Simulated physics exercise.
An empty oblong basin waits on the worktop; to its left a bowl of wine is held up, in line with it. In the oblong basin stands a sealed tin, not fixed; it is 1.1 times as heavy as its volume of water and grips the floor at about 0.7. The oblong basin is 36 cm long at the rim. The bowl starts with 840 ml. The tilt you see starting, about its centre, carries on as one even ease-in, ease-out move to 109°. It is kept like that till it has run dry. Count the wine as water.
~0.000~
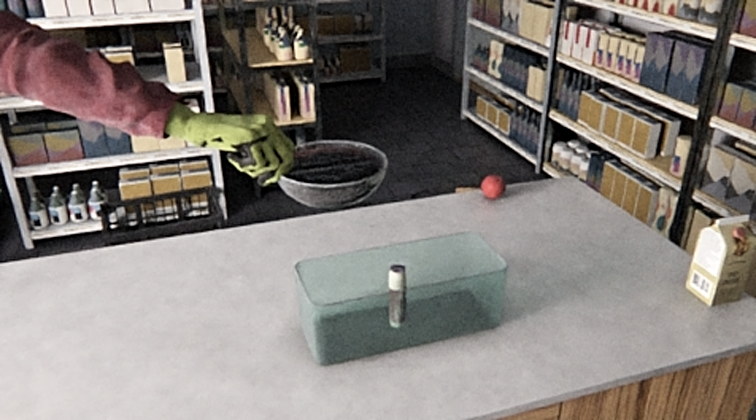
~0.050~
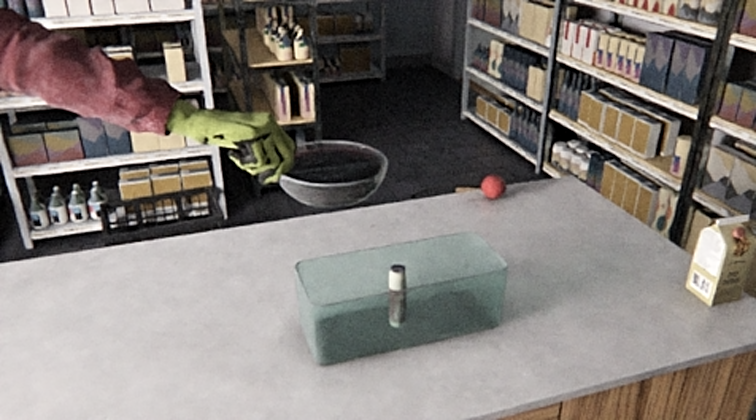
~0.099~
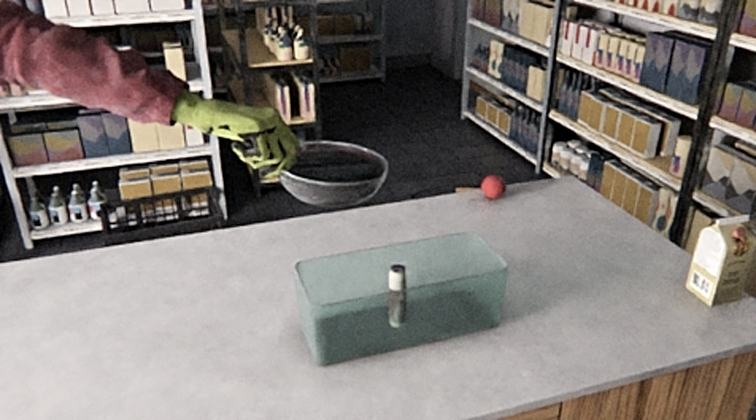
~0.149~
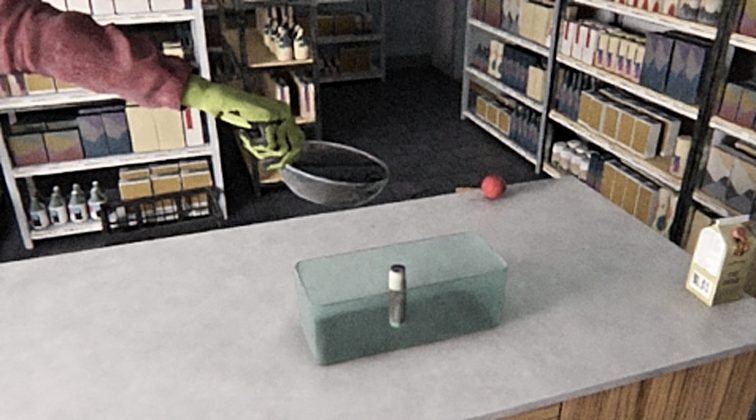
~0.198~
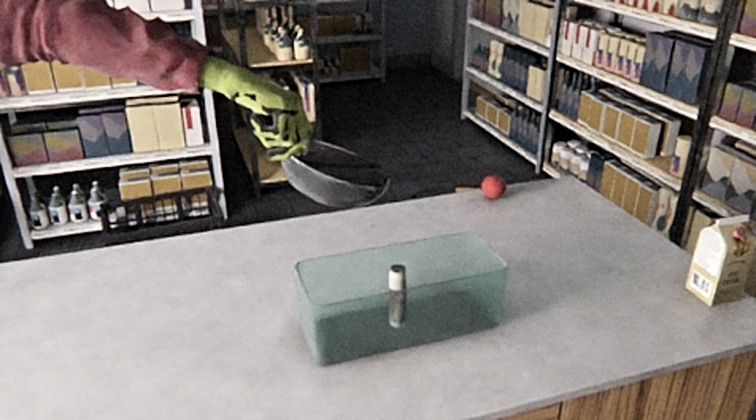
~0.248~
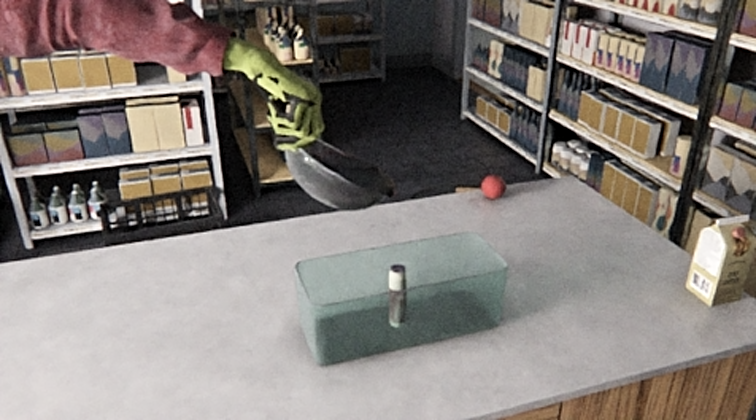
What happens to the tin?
It stays up.
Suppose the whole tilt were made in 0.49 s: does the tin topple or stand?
Then it stays up.
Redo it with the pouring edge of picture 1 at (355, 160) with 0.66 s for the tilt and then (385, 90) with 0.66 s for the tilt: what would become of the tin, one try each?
First it topples; then it stays up.
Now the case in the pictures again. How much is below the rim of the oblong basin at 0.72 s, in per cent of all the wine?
About 86 per cent.
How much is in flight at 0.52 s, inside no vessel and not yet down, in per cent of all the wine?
Near 44 in a hundred.
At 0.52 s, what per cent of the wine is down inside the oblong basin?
Some 54 per cent.
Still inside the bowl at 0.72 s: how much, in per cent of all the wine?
Near 0 in a hundred.
After 0.52 s the tilt is 98° and 1 per cent is still to pour; the tin stands where it began.
After 0.72 s the tilt is 109° and 0 per cent is still to pour; the tin stands where it began.
After 0.93 s the tilt is 109° and 0 per cent is still to pour; the tin stands where it began.
After 1.16 s the tilt is 109° and 0 per cent is still to pour; the tin stands where it began.
In the end the tin stands where it began.
